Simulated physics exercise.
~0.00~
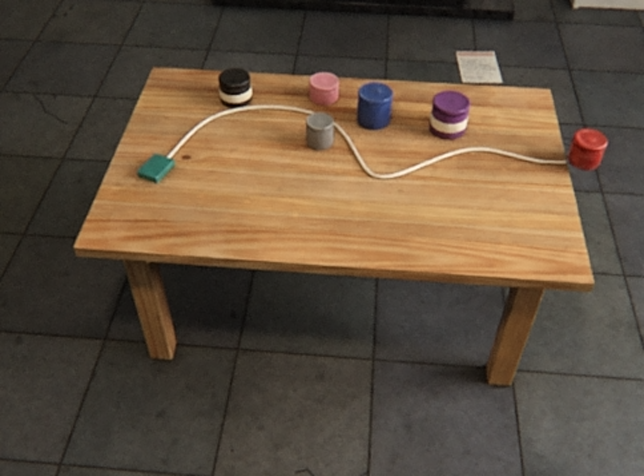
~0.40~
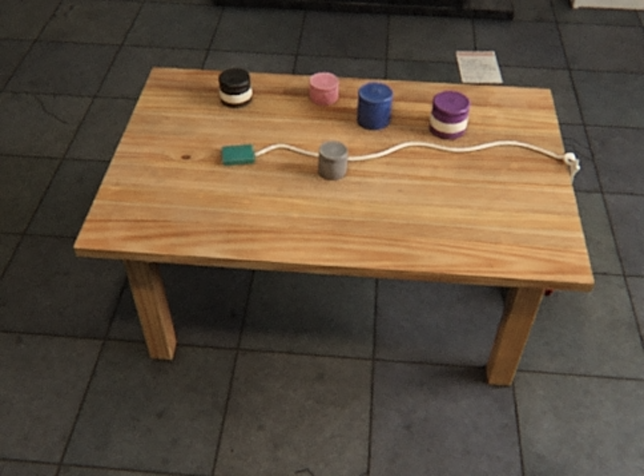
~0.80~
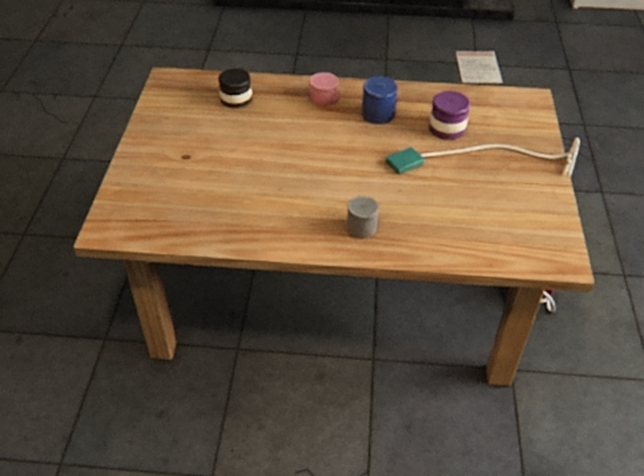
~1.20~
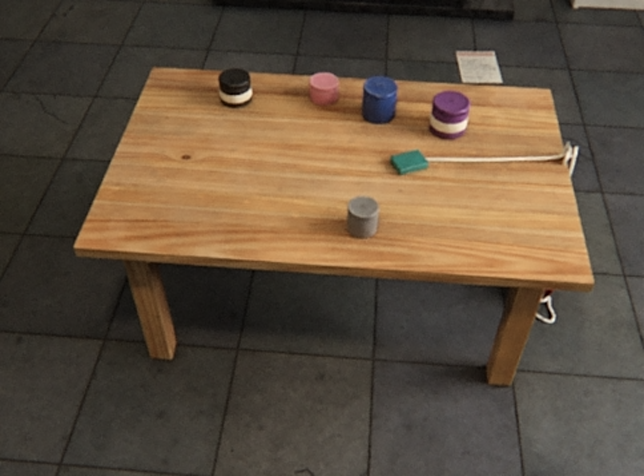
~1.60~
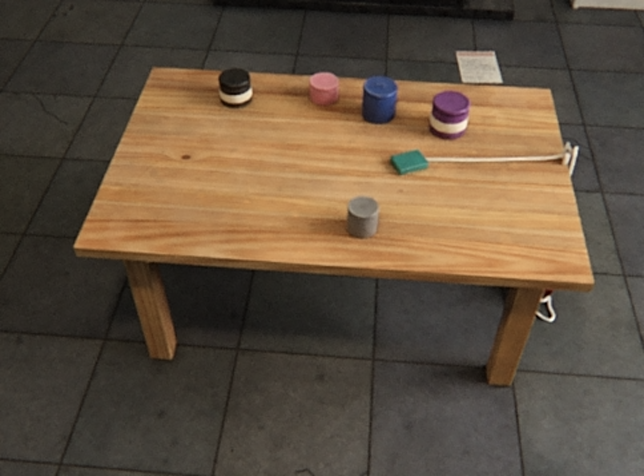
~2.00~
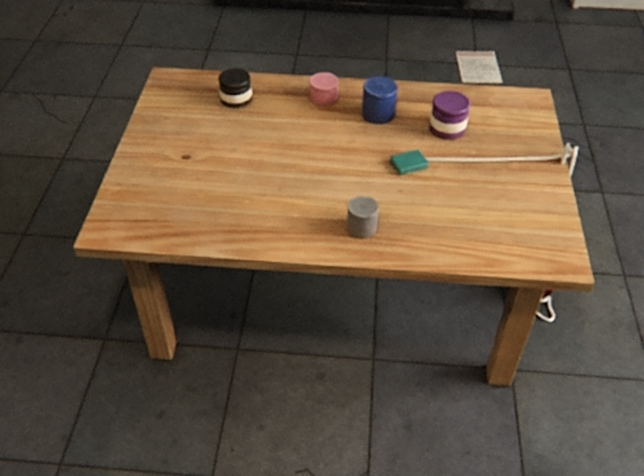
On a wooden table, a red object tied by a thin cable to a small teal block dropped over the right edge, dragging the block rightward and shifting the grey tub toward the front, until everything settled with both still on top.
